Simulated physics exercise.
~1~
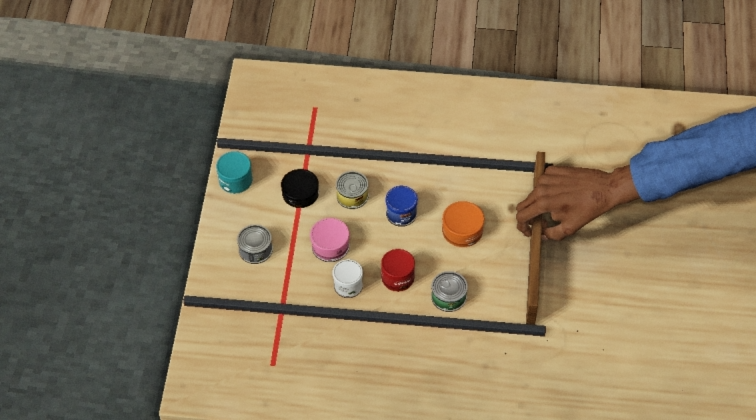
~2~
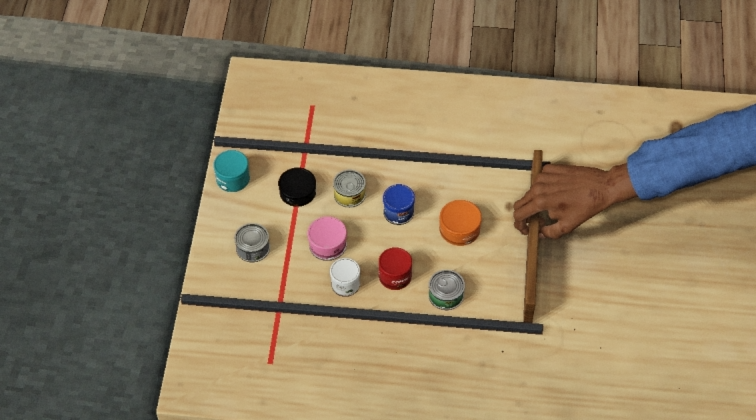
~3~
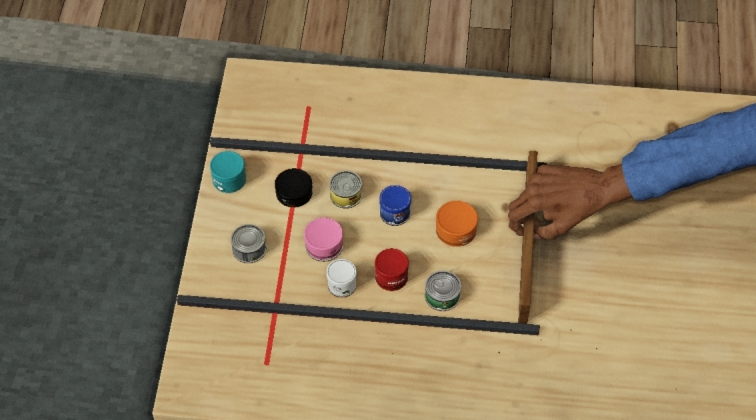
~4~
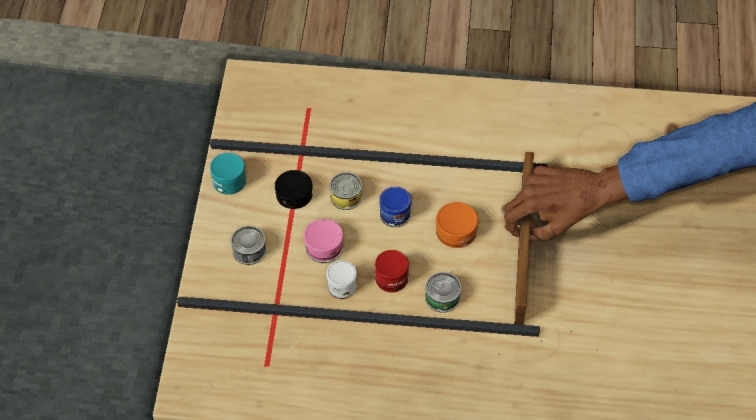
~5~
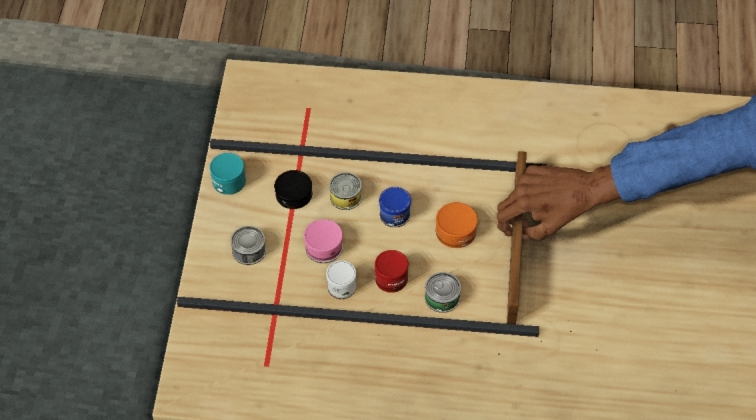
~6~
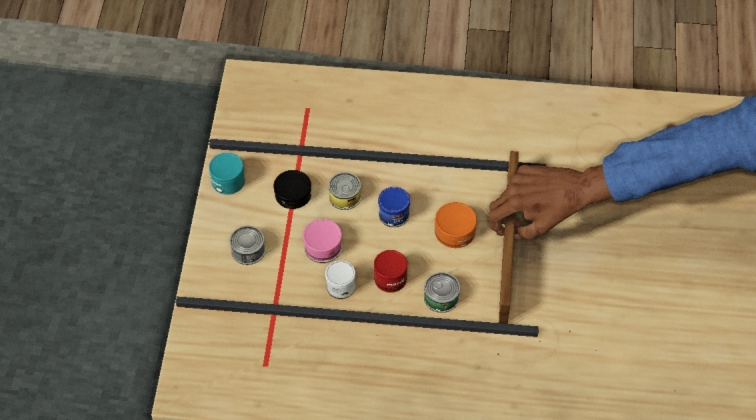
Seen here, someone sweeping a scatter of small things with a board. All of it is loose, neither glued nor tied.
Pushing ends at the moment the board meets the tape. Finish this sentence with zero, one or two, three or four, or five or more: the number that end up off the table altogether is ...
The number that end up off the table altogether is zero.
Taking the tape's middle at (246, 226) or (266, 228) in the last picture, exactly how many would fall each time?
First try 2, second try 2.
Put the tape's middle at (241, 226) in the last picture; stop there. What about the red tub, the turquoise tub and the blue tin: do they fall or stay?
The red tub? It is safe. The turquoise tub? It does not stay. The blue tin? It is safe.
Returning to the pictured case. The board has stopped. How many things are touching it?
It's 5 of them.
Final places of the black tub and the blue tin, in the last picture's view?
Looks like one lands around (244, 187), and the other around (278, 185).
Soon after, none off yet; turquoise tub at rest near (227, 174); grey pot at rest near (248, 245); black tub at rest near (293, 190).
Then, none off yet; turquoise tub at rest near (227, 174); grey pot at rest near (248, 245); black tub at rest near (287, 189).
At rest, the number that fall off is zero.
